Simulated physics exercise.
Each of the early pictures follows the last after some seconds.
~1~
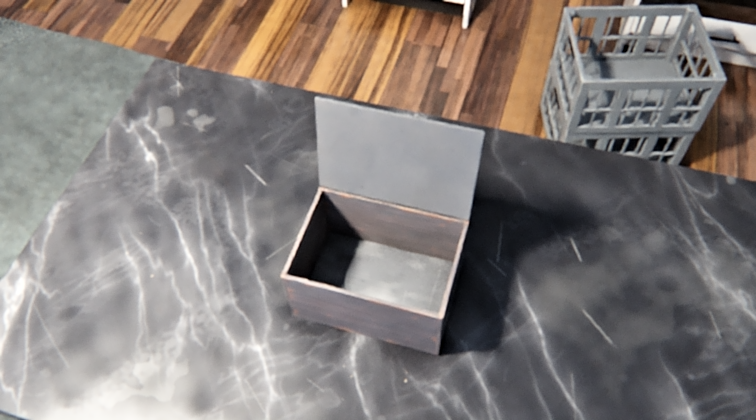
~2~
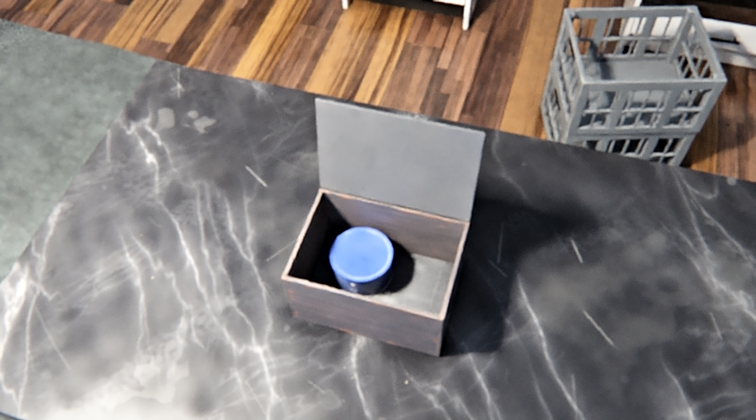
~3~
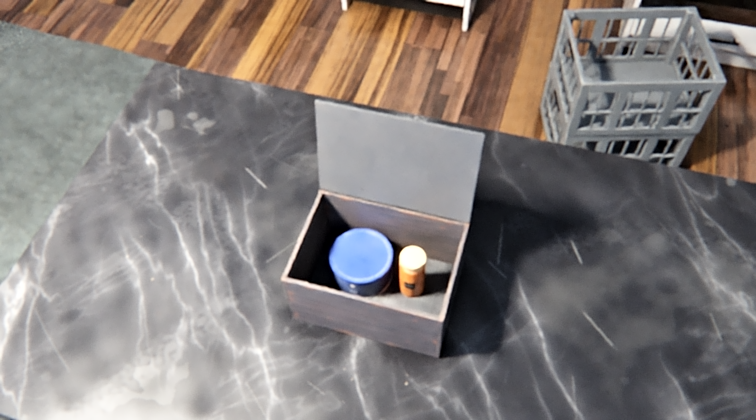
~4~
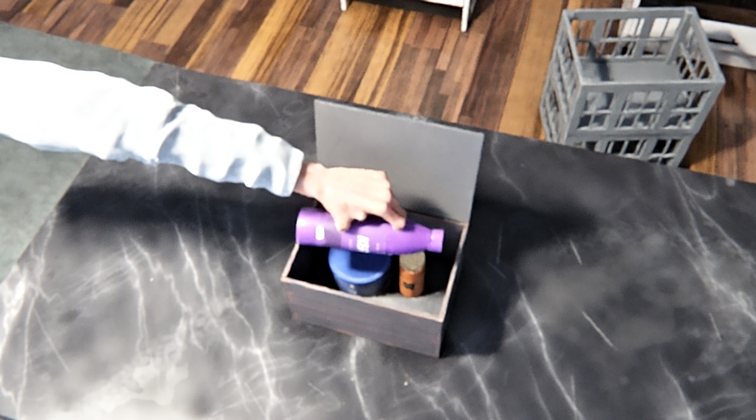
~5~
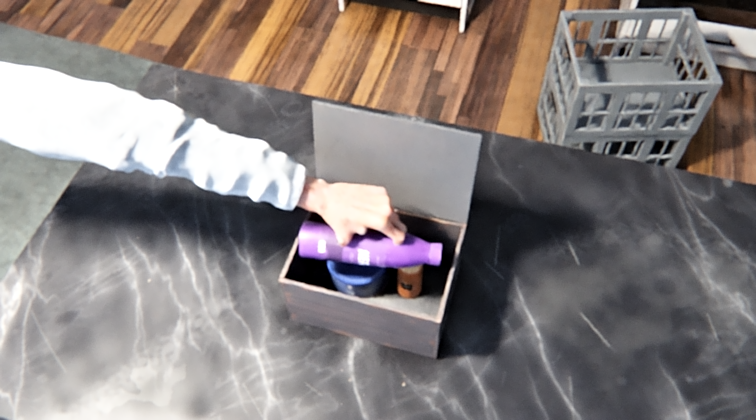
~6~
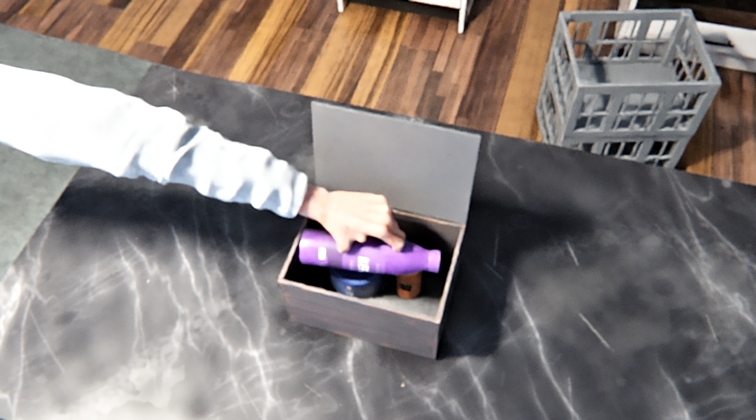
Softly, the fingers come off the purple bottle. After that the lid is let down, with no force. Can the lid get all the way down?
Yes, it goes all the way down.
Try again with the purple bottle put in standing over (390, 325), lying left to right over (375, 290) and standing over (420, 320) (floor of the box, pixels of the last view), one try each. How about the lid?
The lid stays partly open the first time, goes all the way down the second time and stays partly open the third time.
Then, 0.50 s on from there, purple bottle shifted well along near (365, 308).
Then, 1.60 s on from there, lid 56° above the rim; purple bottle shifted well along near (364, 310).
Then, 1.90 s on from there, lid 21° above the rim; purple bottle shifted well along near (364, 311).
In the end, lid shut; moved from the start, purple bottle; the other 2 unmoved. At the end, from the last picture's camera, purple bottle near (364, 311).
